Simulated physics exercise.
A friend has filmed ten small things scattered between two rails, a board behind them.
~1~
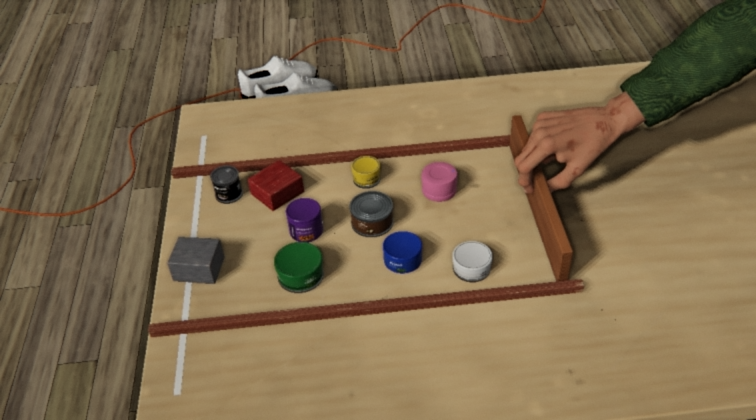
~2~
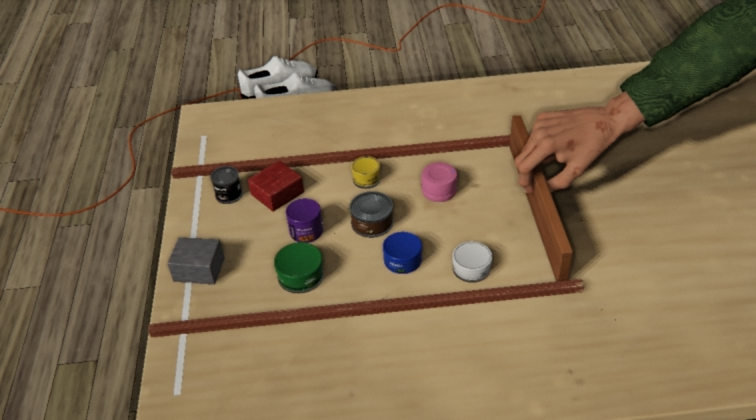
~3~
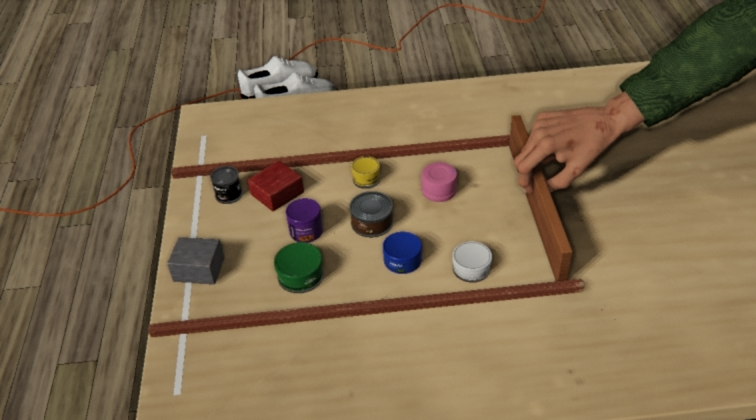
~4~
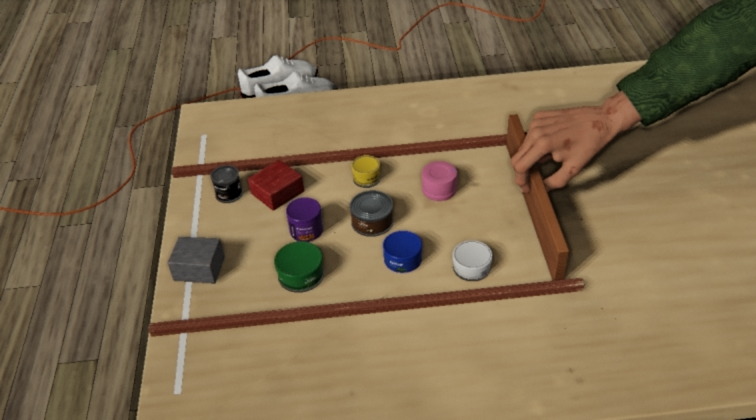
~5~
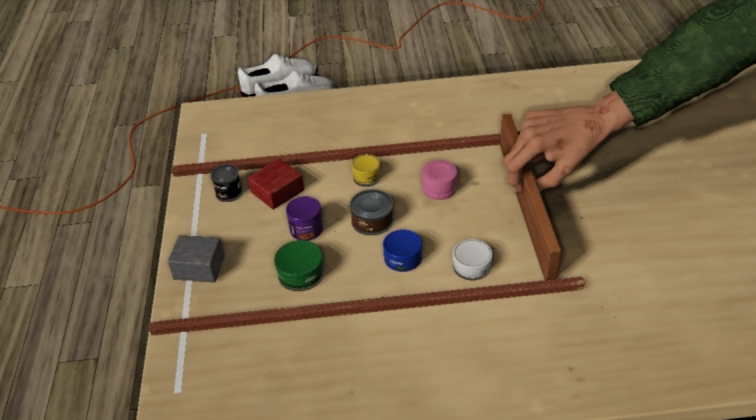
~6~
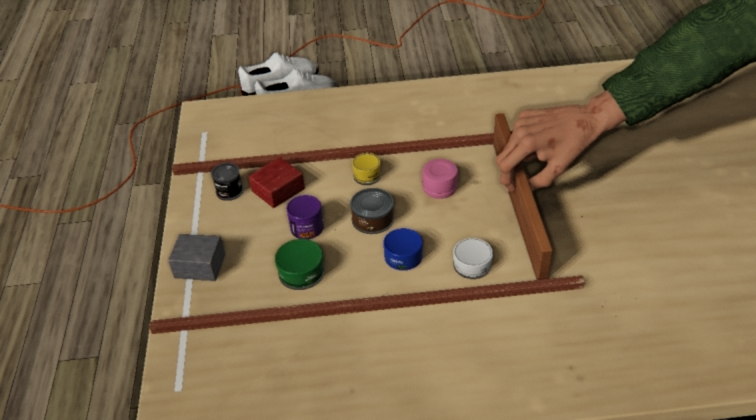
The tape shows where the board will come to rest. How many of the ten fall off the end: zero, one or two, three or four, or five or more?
The number that fall off is five or more.
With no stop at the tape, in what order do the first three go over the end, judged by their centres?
Earliest first: The black tin, then the grey block, then the purple tub.
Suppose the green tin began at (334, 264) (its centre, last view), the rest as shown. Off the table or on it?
Then it is lost.
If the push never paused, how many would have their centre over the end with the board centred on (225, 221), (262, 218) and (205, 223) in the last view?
It would be 2, 0 and 5.
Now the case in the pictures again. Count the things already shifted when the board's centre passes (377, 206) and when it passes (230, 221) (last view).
By then 5, and 10.
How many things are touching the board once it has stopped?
5 of them.
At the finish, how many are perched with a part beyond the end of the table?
4 of them.
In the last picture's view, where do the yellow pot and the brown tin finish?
About (184, 178), and the other about (171, 232).
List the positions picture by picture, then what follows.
Grey block (196, 260); black tin (227, 185); red block (276, 185); board (538, 193); tape (193, 244), in the first picture.
Black tin (227, 185); yellow pot (366, 173), in the second picture.
Red block (276, 185); pink lid (439, 182), in the third picture.
Grey block (197, 260); white tin (472, 261), in the fourth picture.
Black tin (227, 183); blue tub (403, 251), in the fifth picture.
Grey block (197, 257); black tin (227, 182); red block (277, 182); board (520, 192); tape (194, 241), in the sixth picture.
Early on, none off yet; grey block at rest near (197, 257); black tin at rest near (227, 182); red block at rest near (277, 182).
A while later, none off yet; grey block at rest near (197, 257); black tin travelled about its own width near (210, 182); red block travelled about its own width near (252, 183).
Finally, the number that fall off is five or more; lost, purple tub, green tin, red block, black tin and grey block.
